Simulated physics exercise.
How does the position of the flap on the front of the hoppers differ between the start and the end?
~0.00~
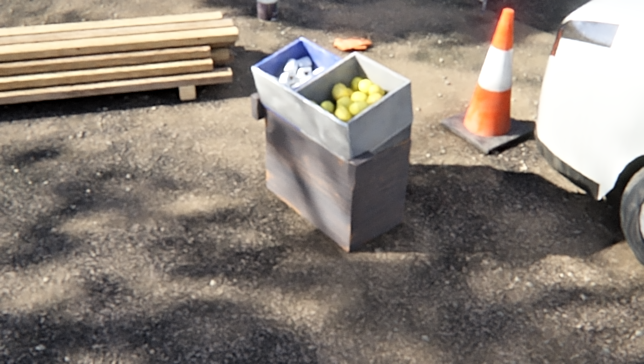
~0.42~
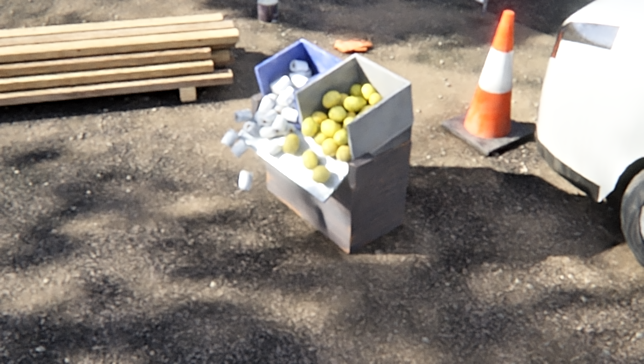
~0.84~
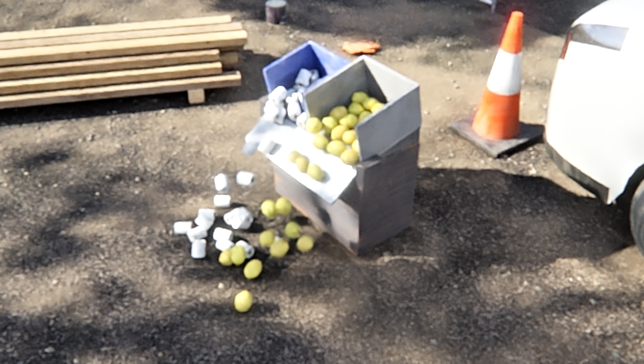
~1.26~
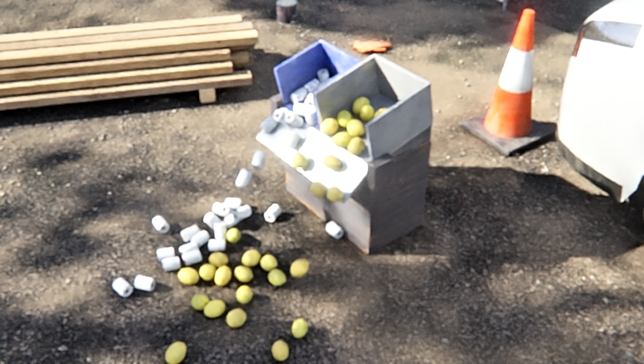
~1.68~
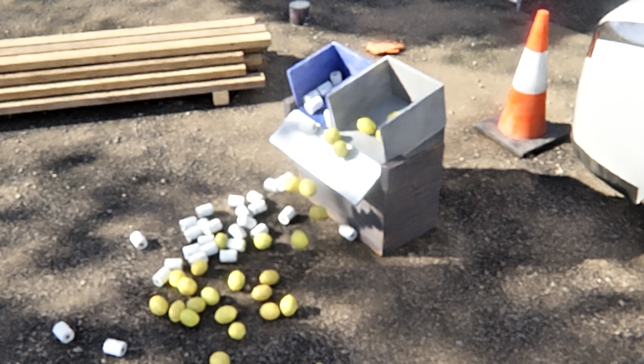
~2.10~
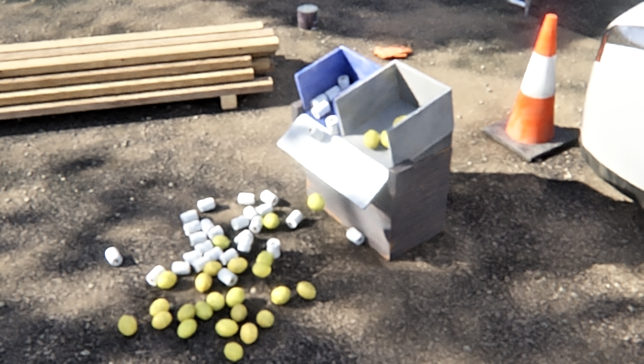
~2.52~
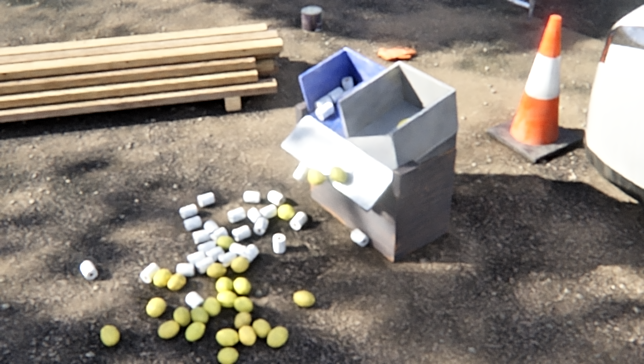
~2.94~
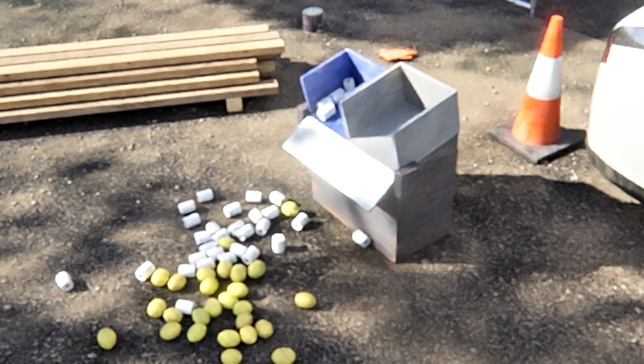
At the start the flap leans up against the front of the hoppers, holding them closed. By the end it has swung over, lying turned upside down and sloping down to the left.
At the start, a grey hopper full of yellow lemons and a blue hopper of white paper rolls sit side by side on a box, between stacked planks and a traffic cone. The flap along their front swings down to the left, and rolls and lemons begin sliding over it. They tumble onto the ground in a growing, mixed pile while the view shifts slightly left. The flow thins to a few last lemons rolling off the flap. Finally the pieces lie still, with the grey hopper looking almost empty and a few rolls left in the blue one.
